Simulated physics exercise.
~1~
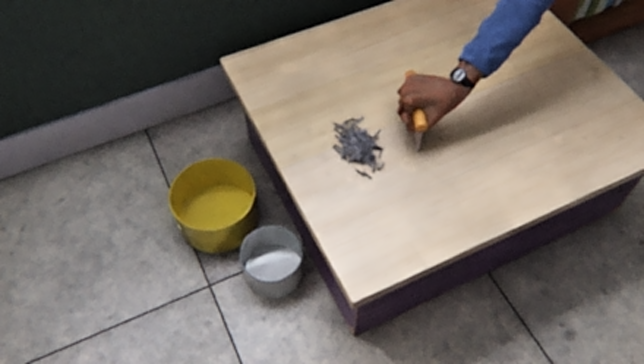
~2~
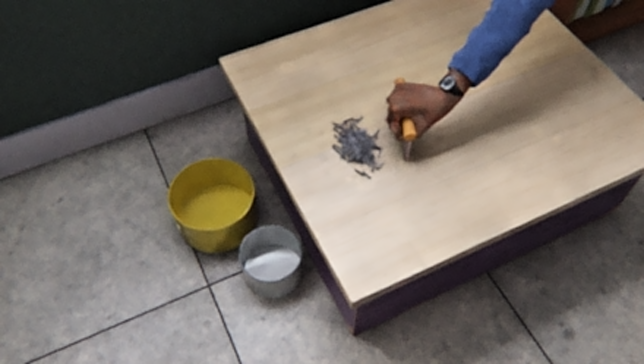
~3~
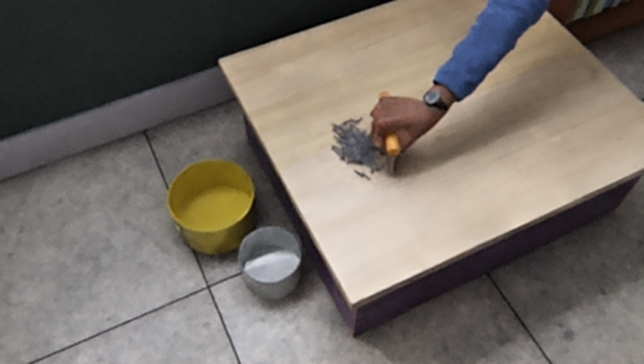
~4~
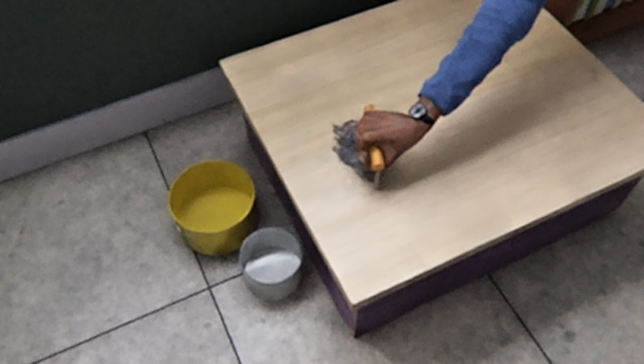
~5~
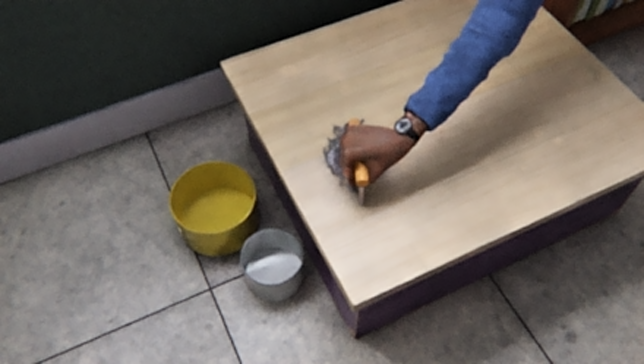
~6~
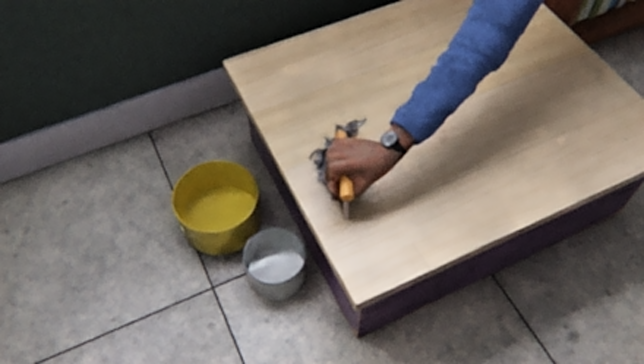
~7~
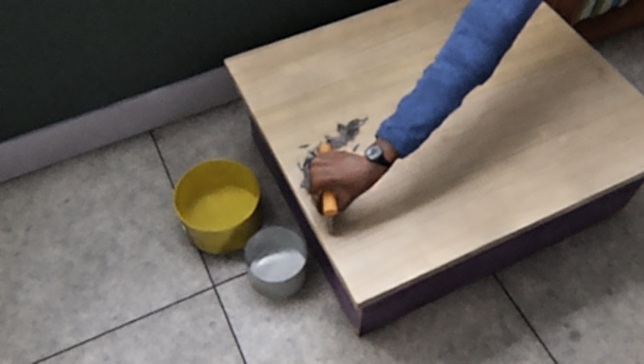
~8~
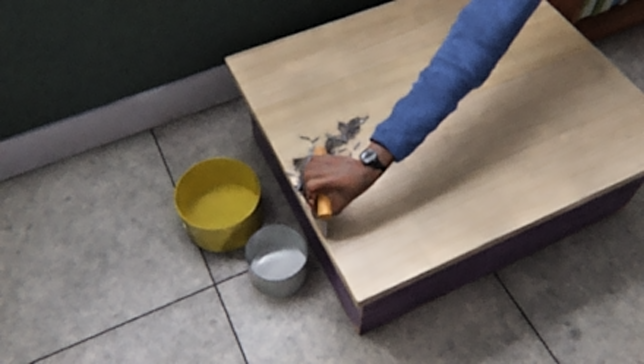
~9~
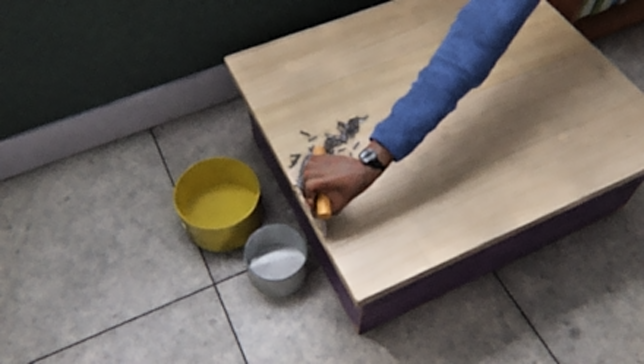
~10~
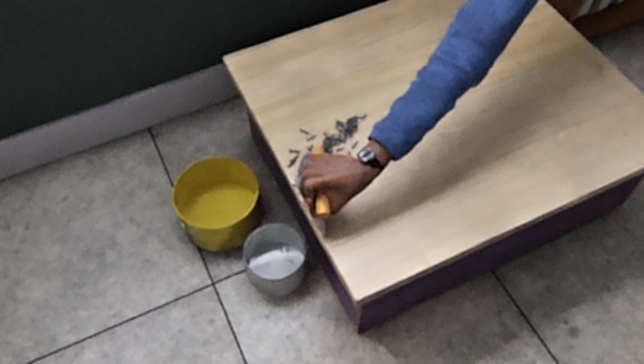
A hand holding an orange-handled scraper pushes a pile of small dark screws across a wooden tabletop, down and left toward the edge above a white pot and a yellow pot, then stops there, with a few pieces in the white pot and most still on top.
